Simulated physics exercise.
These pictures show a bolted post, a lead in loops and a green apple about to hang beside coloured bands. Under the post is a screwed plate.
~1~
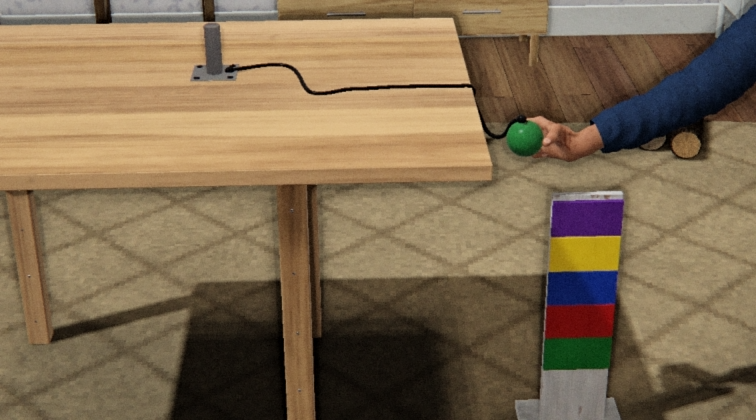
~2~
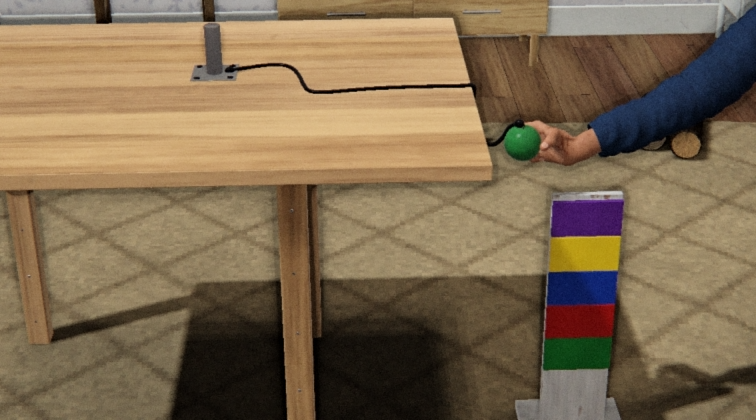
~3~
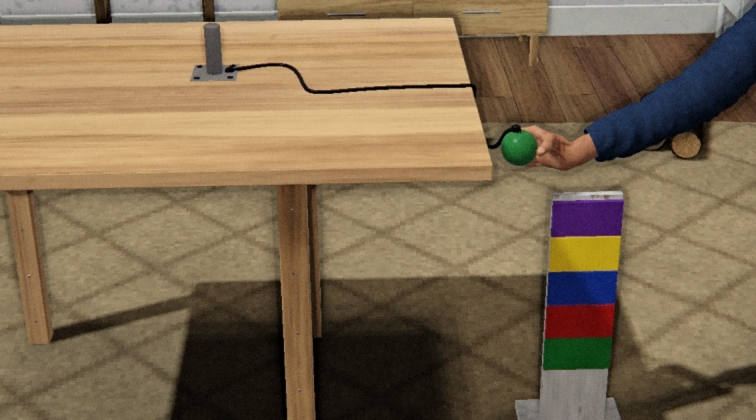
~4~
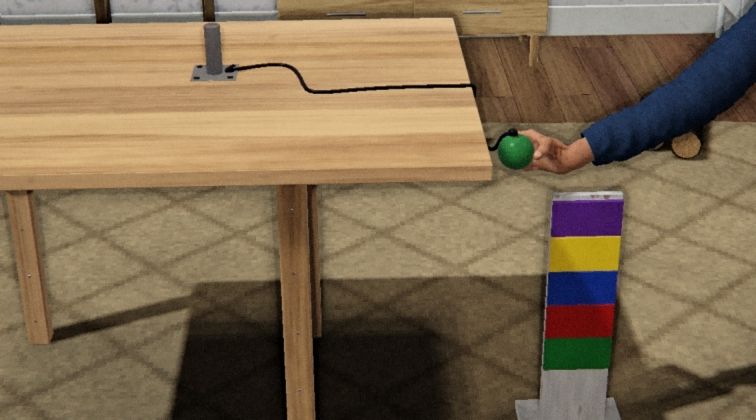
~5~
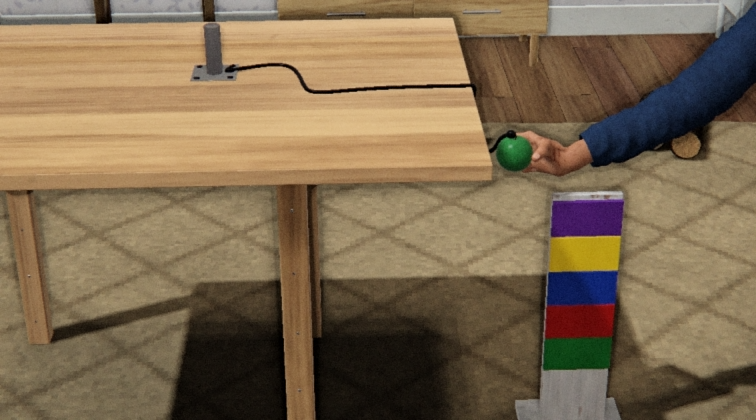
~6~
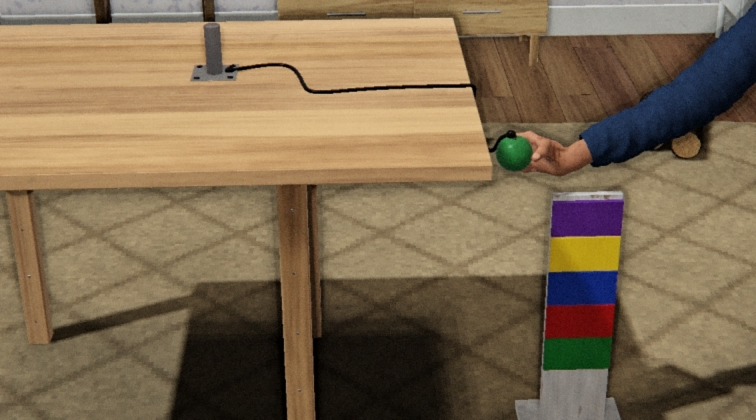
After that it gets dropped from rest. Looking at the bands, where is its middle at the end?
Its middle is at the yellow band.
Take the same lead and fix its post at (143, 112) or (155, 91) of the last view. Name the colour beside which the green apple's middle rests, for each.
In turn, purple and then purple.
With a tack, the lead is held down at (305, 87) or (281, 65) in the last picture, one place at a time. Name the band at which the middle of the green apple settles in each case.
First try purple, second try yellow.
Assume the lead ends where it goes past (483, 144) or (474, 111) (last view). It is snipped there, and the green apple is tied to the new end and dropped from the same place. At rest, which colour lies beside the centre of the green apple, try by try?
Try by try: Purple; higher than all five.
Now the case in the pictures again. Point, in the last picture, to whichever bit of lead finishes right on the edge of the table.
Look around (419, 87).
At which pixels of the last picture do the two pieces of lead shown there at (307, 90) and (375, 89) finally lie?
Around (359, 82); the other one around (428, 87).
Early on, apple near (463, 232); level with yellow.
Midway, apple near (486, 255); level with yellow.
Finally, apple near (475, 255); level with yellow. Its middle rests at the yellow band.
